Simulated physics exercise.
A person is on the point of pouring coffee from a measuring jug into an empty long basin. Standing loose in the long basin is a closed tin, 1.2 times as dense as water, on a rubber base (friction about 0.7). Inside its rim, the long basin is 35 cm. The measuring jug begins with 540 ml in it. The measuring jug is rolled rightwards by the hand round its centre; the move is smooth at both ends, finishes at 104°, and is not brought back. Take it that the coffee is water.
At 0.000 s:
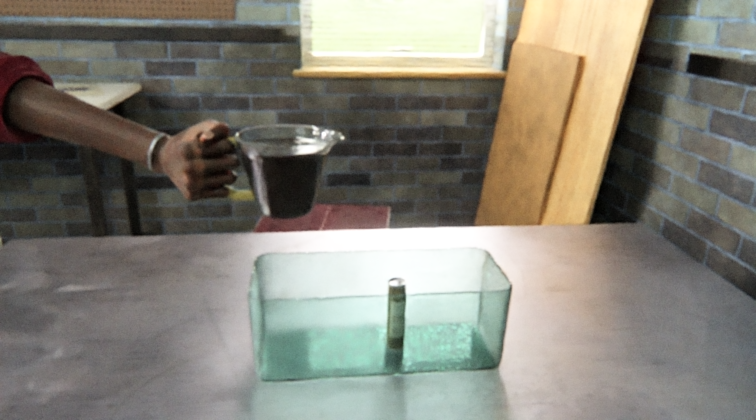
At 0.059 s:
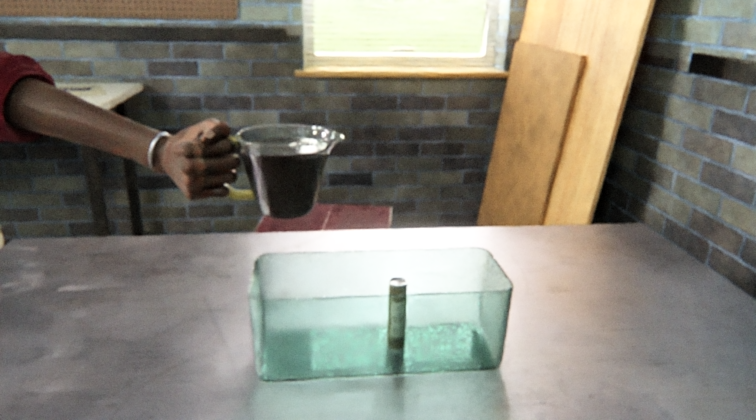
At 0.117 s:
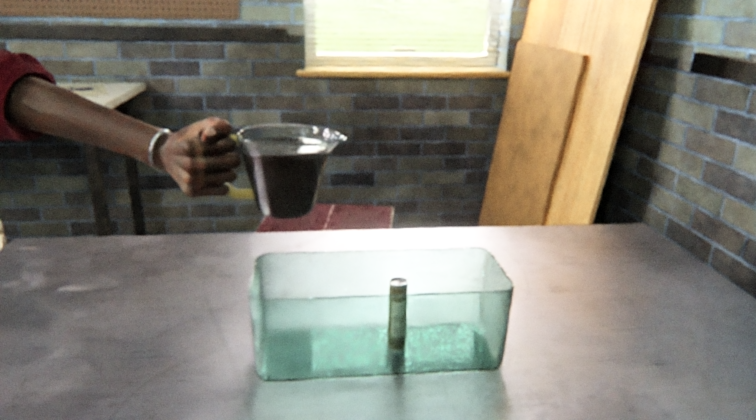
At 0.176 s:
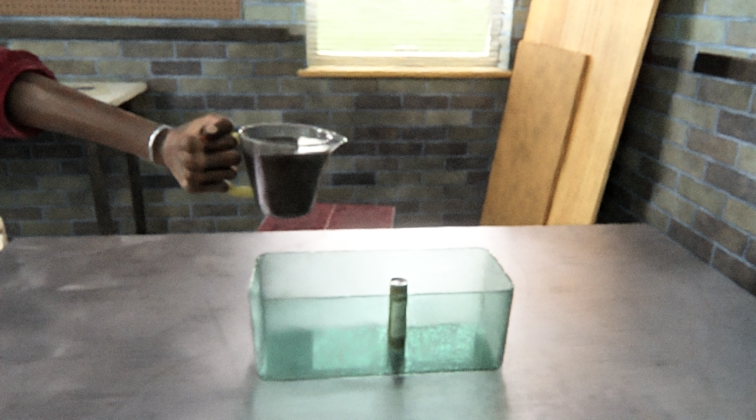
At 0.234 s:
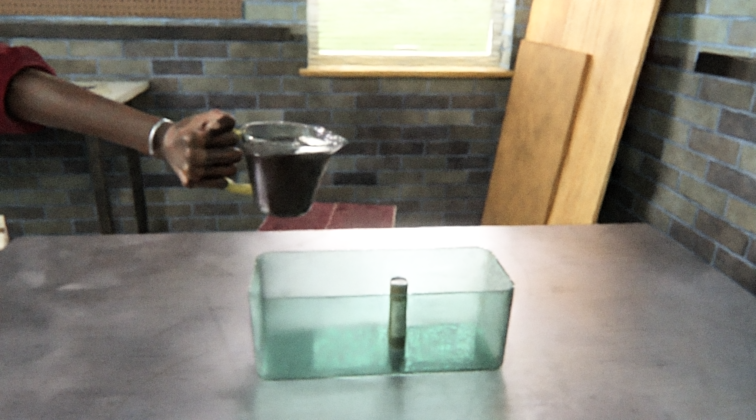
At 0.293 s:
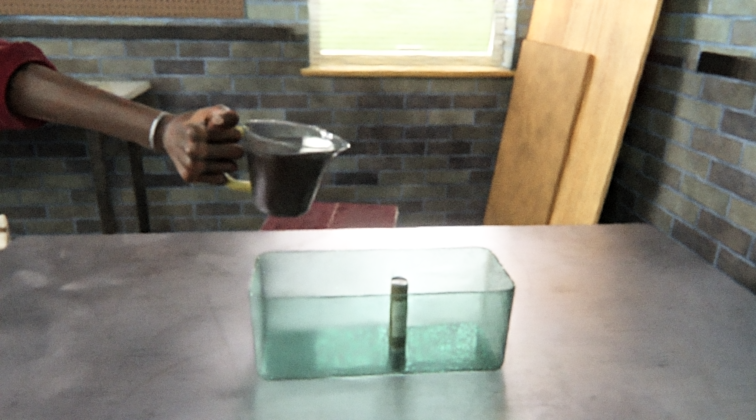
A hand reaching in from the left, with a maroon sleeve and a pale wristband, holds a clear measuring jug of dark liquid above a steel-grey tabletop, seen from slightly above by a still camera. Below it sits a long, translucent green basin with a small upright tin inside, before brick walls, a window and leaning wooden boards. The jug stays level at first, then the hand tilts it slightly rightwards.
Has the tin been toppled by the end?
It ends up tipped over.
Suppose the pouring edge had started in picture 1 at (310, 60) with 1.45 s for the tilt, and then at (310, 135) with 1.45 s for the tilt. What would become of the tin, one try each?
In the first try it comes down; in the second it remains standing.
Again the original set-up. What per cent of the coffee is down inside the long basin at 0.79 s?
Around 12%.
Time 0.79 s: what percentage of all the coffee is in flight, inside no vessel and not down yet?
Near 20 per cent at that moment.
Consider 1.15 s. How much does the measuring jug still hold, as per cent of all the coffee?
Near 12 in a hundred.
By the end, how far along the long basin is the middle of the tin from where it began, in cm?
Shift of tin centre: Approx. 8.5 cm.
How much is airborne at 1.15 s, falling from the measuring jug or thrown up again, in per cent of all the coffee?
I'd say some 12 per cent is in the air.
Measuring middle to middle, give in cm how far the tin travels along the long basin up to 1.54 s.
8 cm, roughly.
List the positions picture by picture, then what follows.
In the first picture, tilt 0°; pouring edge (343, 136); surface from (242, 146) to (328, 146); the long basin's rim runs from (252, 277) to (499, 268); the tin's top is at (397, 284).
In the second picture, tilt 0°; pouring edge (344, 136); surface from (242, 145) to (329, 145).
In the third picture, tilt 2°; pouring edge (345, 137); surface from (244, 146) to (329, 146).
In the fourth picture, tilt 4°; pouring edge (347, 139); surface from (245, 144) to (330, 146).
In the fifth picture, tilt 7°; pouring edge (348, 141); surface from (247, 145) to (333, 146).
In the sixth picture, tilt 10°; pouring edge (350, 145); surface from (249, 145) to (337, 146).
After 0.79 s the tilt is 59° and 67 per cent is still to pour; the tin stands where it began.
After 1.15 s the tilt is 94° and 12 per cent is still to pour; the tin stands 2 cm from where it began.
After 1.54 s the tilt is 104° and 0 per cent is still to pour; the tin lies on its side.
After 1.95 s the tilt is 104° and 0 per cent is still to pour; the tin lies on its side.
In the end the tin lies on its side.
